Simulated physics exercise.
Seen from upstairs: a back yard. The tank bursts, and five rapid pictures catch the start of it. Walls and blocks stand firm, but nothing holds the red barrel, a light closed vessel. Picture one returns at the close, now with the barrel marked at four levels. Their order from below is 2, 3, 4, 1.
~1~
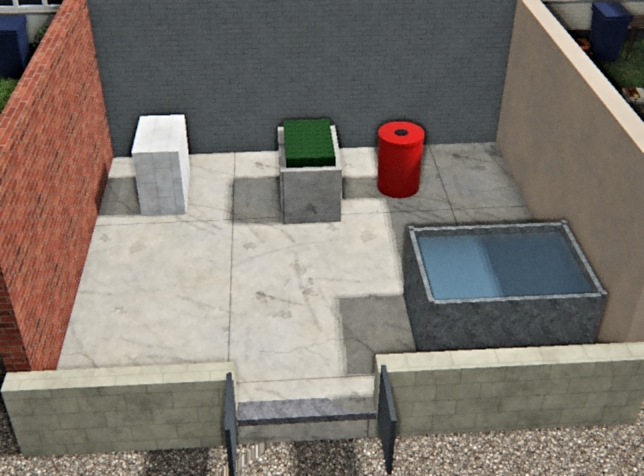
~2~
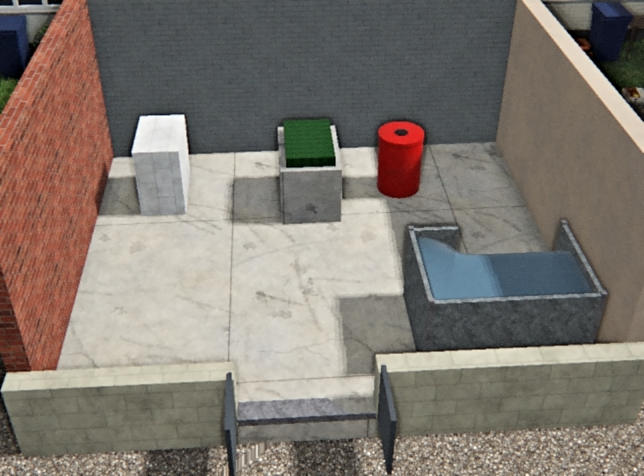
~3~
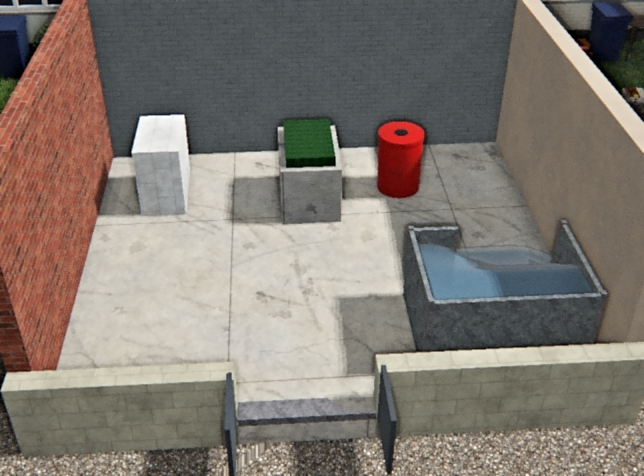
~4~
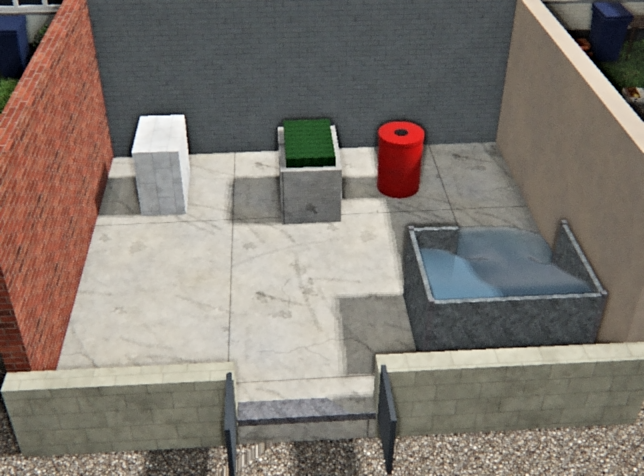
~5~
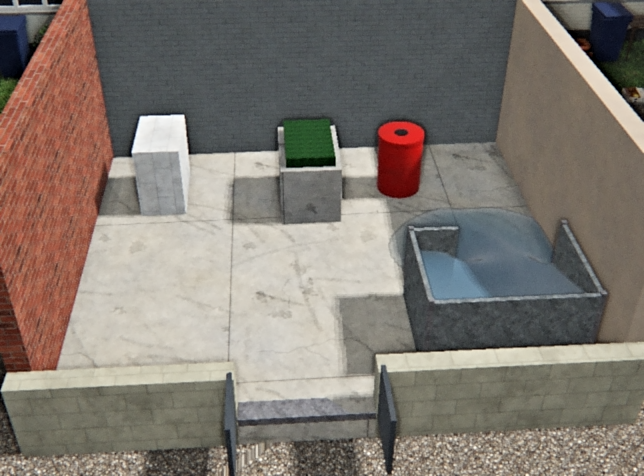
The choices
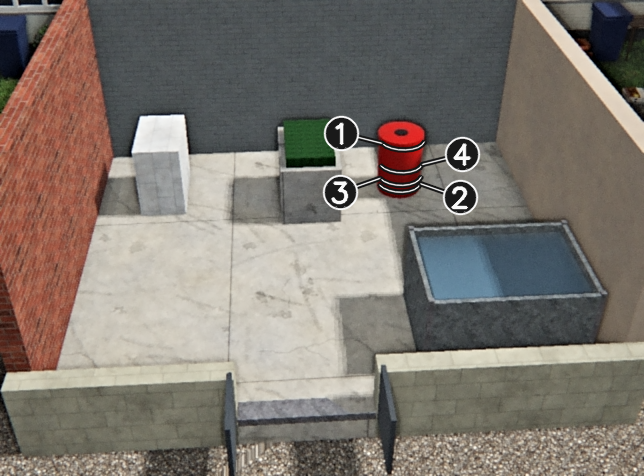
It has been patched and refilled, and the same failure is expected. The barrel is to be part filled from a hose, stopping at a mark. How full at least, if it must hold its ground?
I would pick level 4.
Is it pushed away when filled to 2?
Yes, it does.
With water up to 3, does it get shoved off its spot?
Yes, that goes wrong.
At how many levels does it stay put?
Two of the four.
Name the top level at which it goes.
3.
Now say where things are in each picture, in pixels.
Lid of the red barrel at (402, 132); tank full, its middle at (501, 266); open gate at (305, 362).
Water covers 2 % of the ground, mostly out of sight from here.
Water covers 5 % of the ground, mostly out of sight from here.
Water covers 8 % of the ground, mostly out of sight from here.
Lid of the red barrel at (402, 132); water covers 11 % of the ground, mostly out of sight from here.
On the marked copy, 1 at (405, 150); 2 at (402, 192); 3 at (402, 185); 4 at (403, 172); from the bottom up 2, 3, 4, 1.
Choosing 1, it does not move.
Choosing 2, it is pushed about 4 times its own width away.
Choosing 3, it is pushed about its own width away.
Choosing 4, it does not move.
